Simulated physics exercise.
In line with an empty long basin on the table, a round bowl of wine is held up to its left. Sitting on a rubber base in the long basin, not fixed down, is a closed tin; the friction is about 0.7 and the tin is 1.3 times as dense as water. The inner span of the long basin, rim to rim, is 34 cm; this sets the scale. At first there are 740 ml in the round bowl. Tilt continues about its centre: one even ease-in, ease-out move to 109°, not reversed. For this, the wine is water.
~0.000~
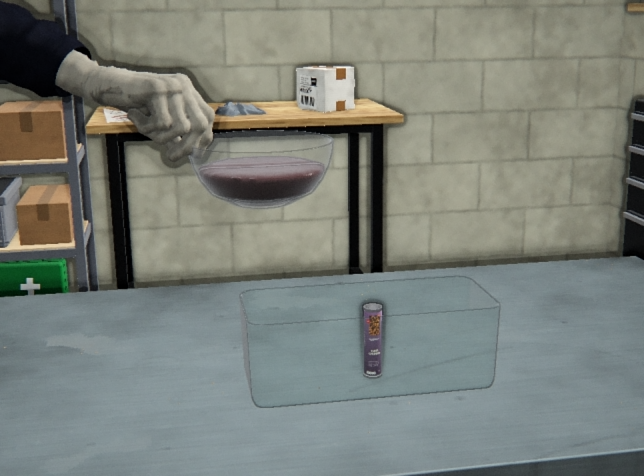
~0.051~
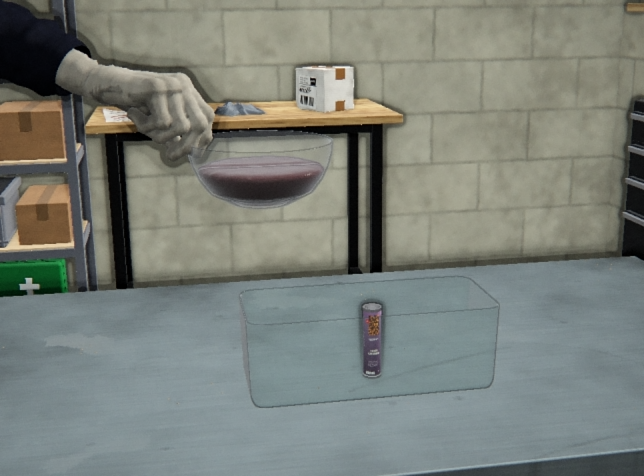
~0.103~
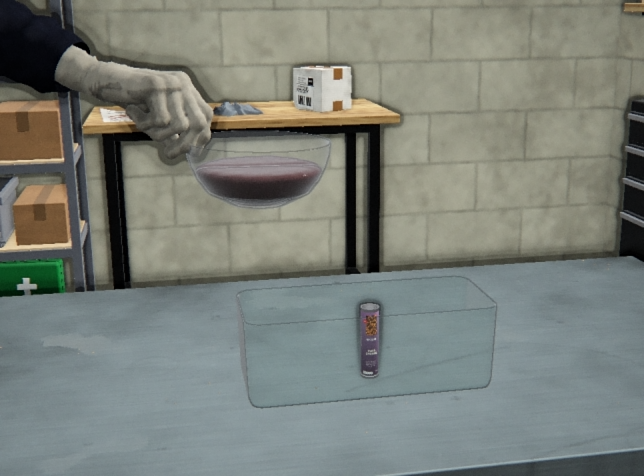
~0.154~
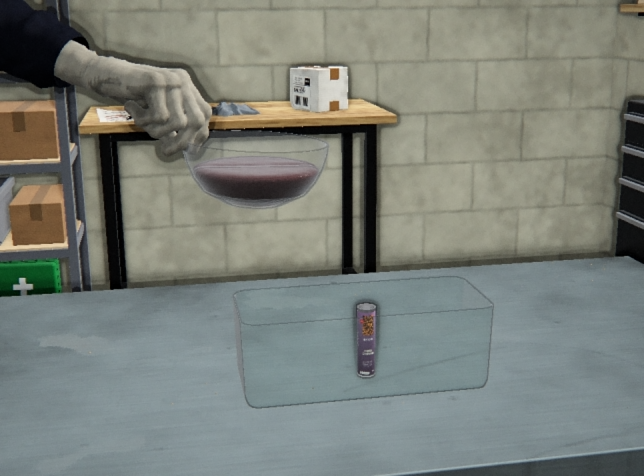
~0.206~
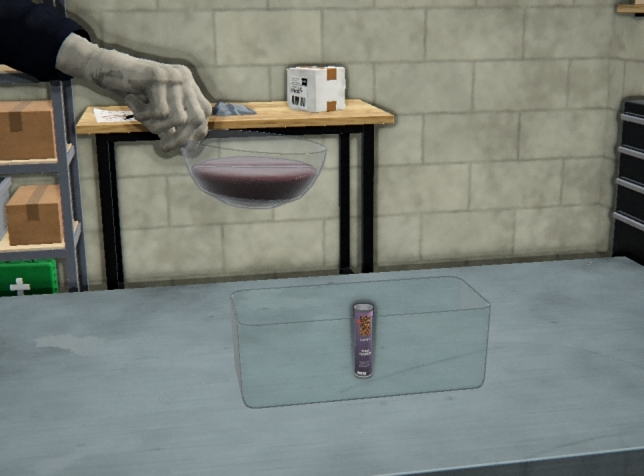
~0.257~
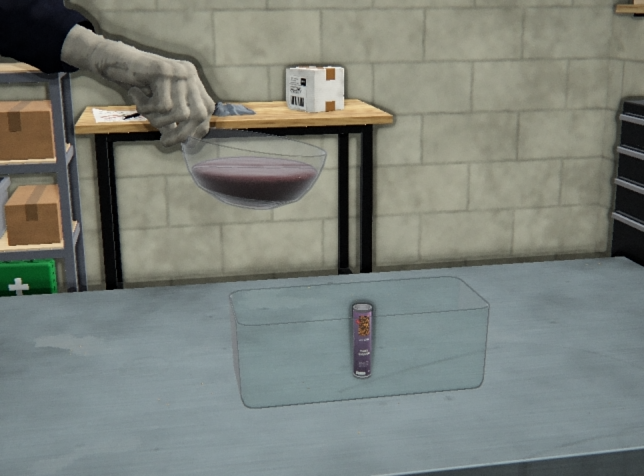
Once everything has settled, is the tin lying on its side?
No, my bet is it will last.
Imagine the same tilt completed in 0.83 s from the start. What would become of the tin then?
In that case the tin overturns.
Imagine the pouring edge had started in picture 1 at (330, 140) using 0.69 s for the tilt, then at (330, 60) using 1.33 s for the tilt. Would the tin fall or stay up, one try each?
In the first try it comes down; in the second it comes down.
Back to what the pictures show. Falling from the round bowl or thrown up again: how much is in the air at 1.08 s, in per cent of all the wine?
In-air share: About 12 %.
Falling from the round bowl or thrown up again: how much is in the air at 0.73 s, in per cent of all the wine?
Near 36 in a hundred.
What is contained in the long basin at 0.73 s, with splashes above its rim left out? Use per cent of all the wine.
At that time the basin holds about 8 per cent of the liquid.
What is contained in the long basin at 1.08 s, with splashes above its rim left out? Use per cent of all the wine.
86 per cent or thereabouts.
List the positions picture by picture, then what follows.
In the first frame, it leans 0°; its right rim is at (331, 140); the wine meets the walls at (197, 169) and (324, 163); the long basin's rim runs from (244, 309) to (485, 292); the tin's top is at (373, 310).
In the second frame, it leans 0°; its right rim is at (331, 140); the wine meets the walls at (196, 169) and (323, 164).
In the third frame, it leans 2°; its right rim is at (329, 142); the wine meets the walls at (194, 168) and (321, 165).
In the fourth frame, it leans 4°; its right rim is at (327, 144); the wine meets the walls at (191, 168) and (318, 165).
In the fifth frame, it leans 6°; its right rim is at (325, 148); the wine meets the walls at (190, 167) and (316, 166).
In the sixth frame, it leans 10°; its right rim is at (325, 152); the wine meets the walls at (190, 167) and (316, 167).
By 0.73 s the tilt is 63° and 56 per cent is still to pour; the tin stands where it began.
By 1.08 s the tilt is 99° and 2 per cent is still to pour; the tin stands where it began.
By 1.44 s the tilt is 109° and 0 per cent is still to pour; the tin stands where it began.
By 1.83 s the tilt is 109° and 0 per cent is still to pour; the tin stands where it began.
At rest the tin stands where it began.
